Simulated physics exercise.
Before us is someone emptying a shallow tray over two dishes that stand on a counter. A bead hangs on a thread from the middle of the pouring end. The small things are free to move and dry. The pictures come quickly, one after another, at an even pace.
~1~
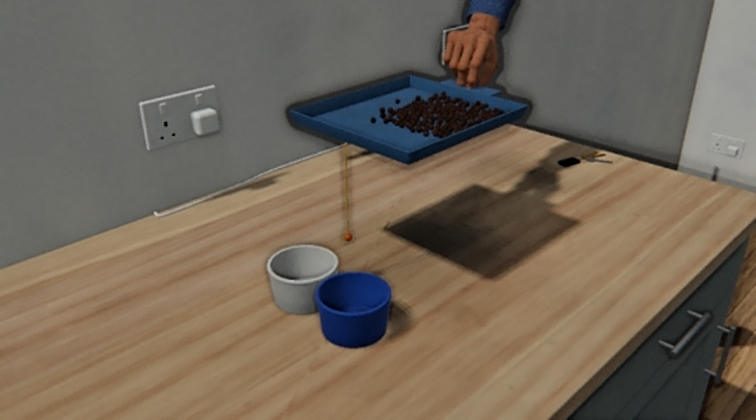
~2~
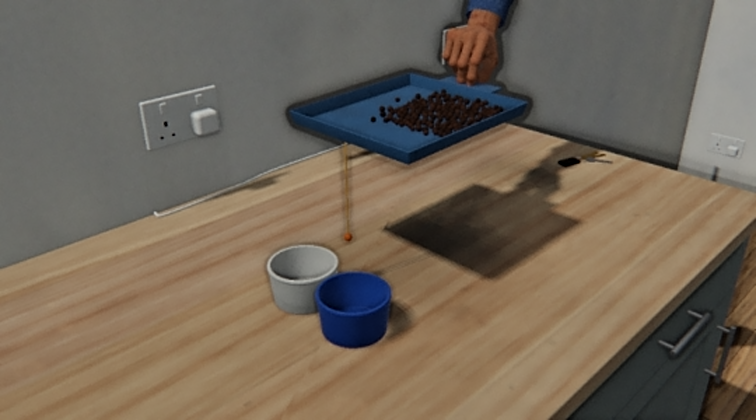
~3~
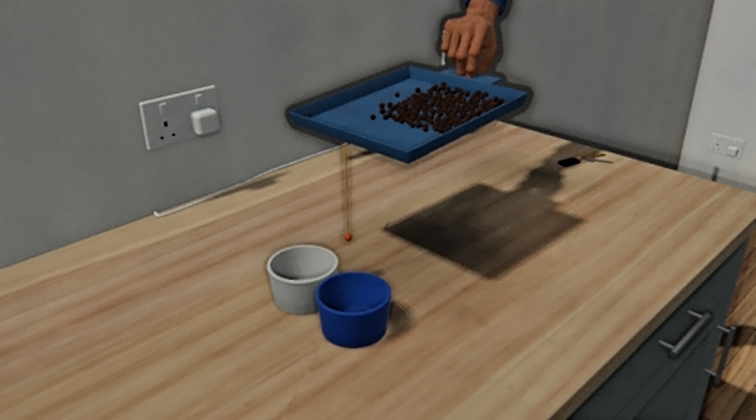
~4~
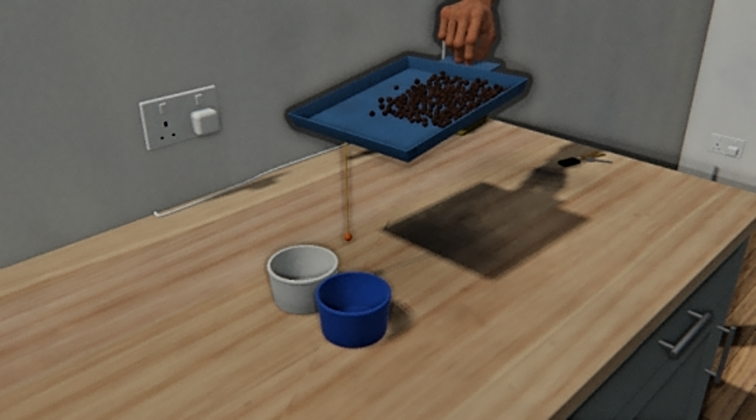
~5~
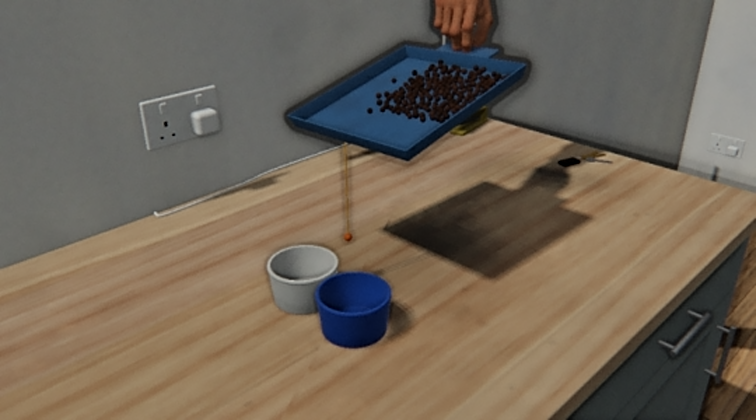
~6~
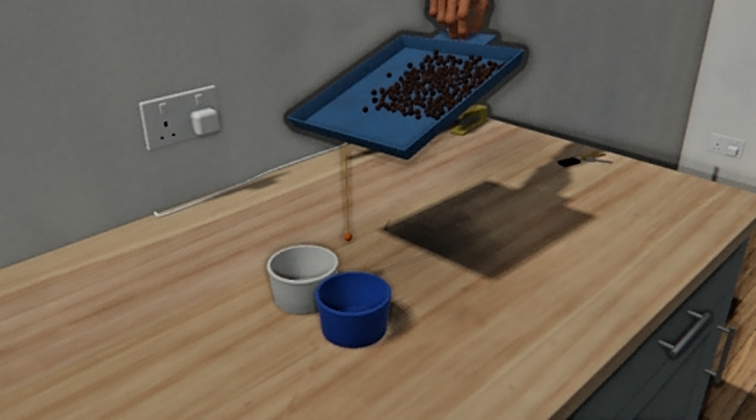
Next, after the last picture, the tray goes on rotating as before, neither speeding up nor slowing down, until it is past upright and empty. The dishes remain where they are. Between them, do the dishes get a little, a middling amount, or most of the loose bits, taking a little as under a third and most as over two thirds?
They get a middling amount.
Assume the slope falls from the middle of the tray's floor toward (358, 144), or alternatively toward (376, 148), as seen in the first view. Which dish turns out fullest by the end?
Try one - the dish to the right; try two - the dish to the right.
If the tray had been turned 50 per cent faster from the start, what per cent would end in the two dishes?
Around 30 percent.
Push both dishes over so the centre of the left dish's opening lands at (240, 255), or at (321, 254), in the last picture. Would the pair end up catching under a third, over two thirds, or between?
To begin with: Under a third; after that: One to two thirds.
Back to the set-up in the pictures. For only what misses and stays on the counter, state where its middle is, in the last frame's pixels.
About (258, 264) in the last picture.
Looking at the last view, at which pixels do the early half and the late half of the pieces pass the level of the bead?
Close to (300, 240), then close to (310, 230).
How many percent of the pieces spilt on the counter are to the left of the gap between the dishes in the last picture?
Near 80 per cent.
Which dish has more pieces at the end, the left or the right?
More ends up in the one on the left.
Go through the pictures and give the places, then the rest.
The first picture shows corners of the pouring end at (295, 110) and (409, 150), level; middle of the load at (440, 115), allspice berries; left dish at (277, 290); right dish at (327, 322); bead on its thread at (348, 237).
The second picture shows corners of the pouring end at (295, 111) and (408, 150), level; middle of the load at (440, 113).
The third picture shows corners of the pouring end at (294, 111) and (408, 149), tipped barely, lowest at the left corner; middle of the load at (439, 108).
The fourth picture shows corners of the pouring end at (293, 113) and (407, 148), tipped a little, lowest at the left corner; middle of the load at (439, 99).
The fifth picture shows corners of the pouring end at (293, 114) and (405, 148), tipped a little, lowest at the left corner; middle of the load at (437, 91).
The sixth picture shows corners of the pouring end at (292, 116) and (404, 147), tipped clearly, lowest at the left corner; middle of the load at (432, 85), nearly all on the move; left dish at (277, 290); right dish at (327, 322).
Soon after the last picture, tray tipped steeply; about two thirds on the tray; a stray few in the right dish; a small part in the left dish; a small part outside both; a small part in the air.
A little later, tray tipped past a quarter turn; a small part on the tray; a small part in the right dish; about a quarter in the left dish; about a third outside both; about a third in the air.
Later still, tray tipped past a quarter turn; a small part in the right dish; about a third in the left dish; about half outside both.
By the end, tray tipped past a quarter turn; a small part in the right dish; about a third in the left dish; about half outside both.
